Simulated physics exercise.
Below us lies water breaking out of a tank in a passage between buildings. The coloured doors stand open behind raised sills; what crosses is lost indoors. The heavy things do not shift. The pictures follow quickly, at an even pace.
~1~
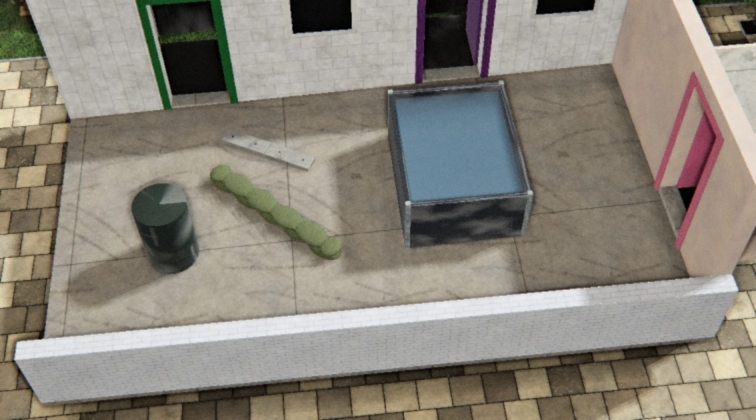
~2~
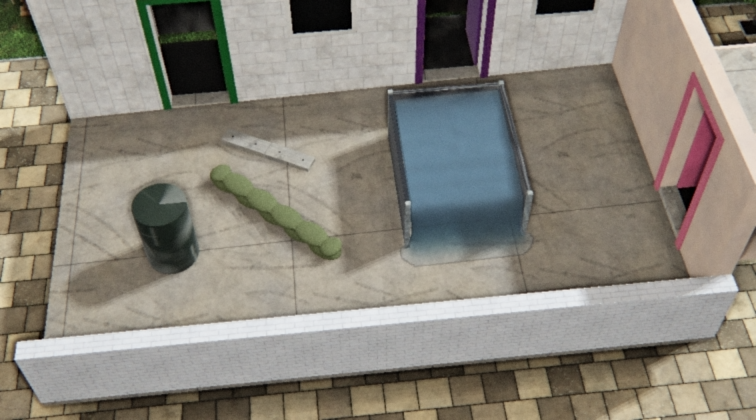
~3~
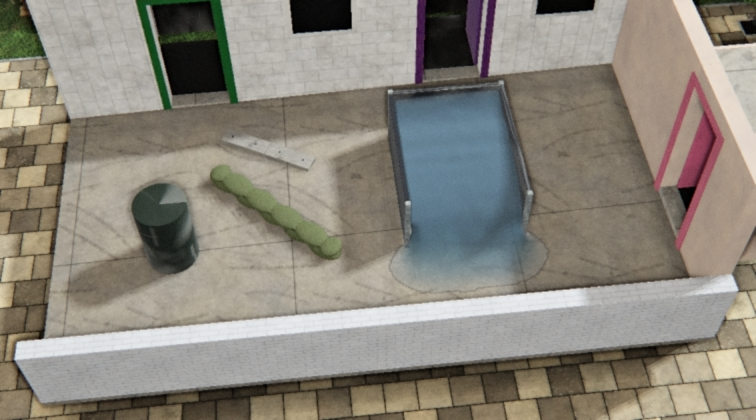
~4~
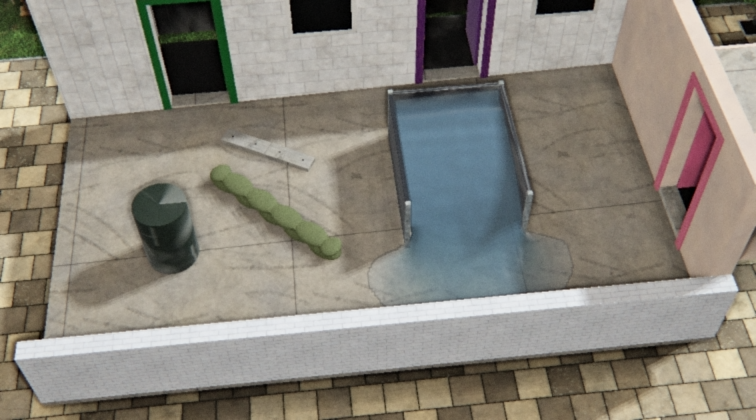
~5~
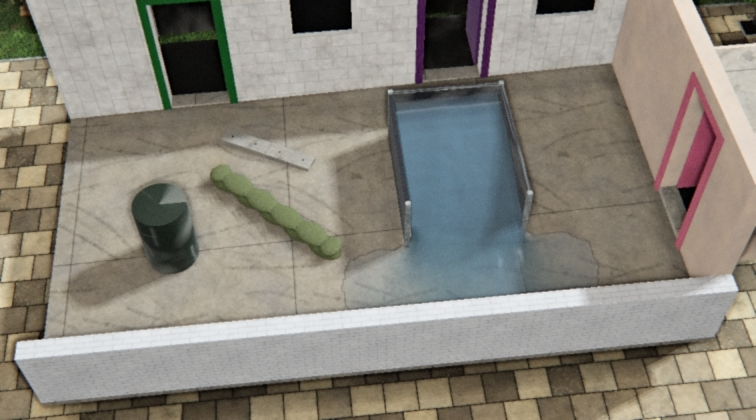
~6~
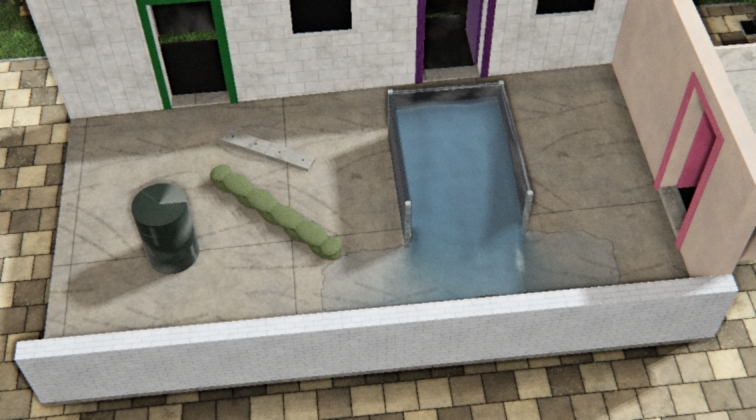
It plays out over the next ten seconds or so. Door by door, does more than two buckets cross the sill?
One by one: The green door floods; the purple door floods; the pink door floods.
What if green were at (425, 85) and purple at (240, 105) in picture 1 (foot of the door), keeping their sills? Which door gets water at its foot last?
I say the door marked purple.
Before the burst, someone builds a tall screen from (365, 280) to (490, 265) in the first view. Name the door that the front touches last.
I say the purple-painted one.
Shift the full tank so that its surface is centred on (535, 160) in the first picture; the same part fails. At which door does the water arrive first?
The door marked pink.
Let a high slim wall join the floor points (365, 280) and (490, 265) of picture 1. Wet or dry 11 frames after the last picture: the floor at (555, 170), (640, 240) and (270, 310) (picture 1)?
One after the other: Dry, awash, flooded.
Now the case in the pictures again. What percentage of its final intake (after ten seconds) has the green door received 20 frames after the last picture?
Near 0 in a hundred.
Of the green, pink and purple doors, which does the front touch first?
The one in pink.
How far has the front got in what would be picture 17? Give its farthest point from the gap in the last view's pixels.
At about (59, 374).
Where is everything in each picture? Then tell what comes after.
The first picture shows the open tank at (457, 145) is whole and still.
In the second picture, water pours out at (466, 227) and has run to (528, 236).
In the third picture, water pours out at (466, 228) and has run to (399, 273).
In the fourth picture, water pours out at (466, 230) and has run to a hidden place.
In the fifth picture, water pours out at (465, 230) and has run to a hidden place.
In the sixth picture, water pours out at (465, 230) and has run to a hidden place.
A moment on, water covers 20 % of the floor; the green door not reached, the purple door not reached, the pink door not reached.
Next, water covers 40 % of the floor; the green door not reached, the purple door not reached, the pink door under two buckets in.
Then, water covers 65 % of the floor; the green door not reached, the purple door not reached, the pink door over two buckets in.
Later, water covers 80 % of the floor; the green door under two buckets in, the purple door over two buckets in, the pink door over two buckets in.
In the end, water covers 75 % of the floor; the green door over two buckets in, the purple door over two buckets in, the pink door over two buckets in.
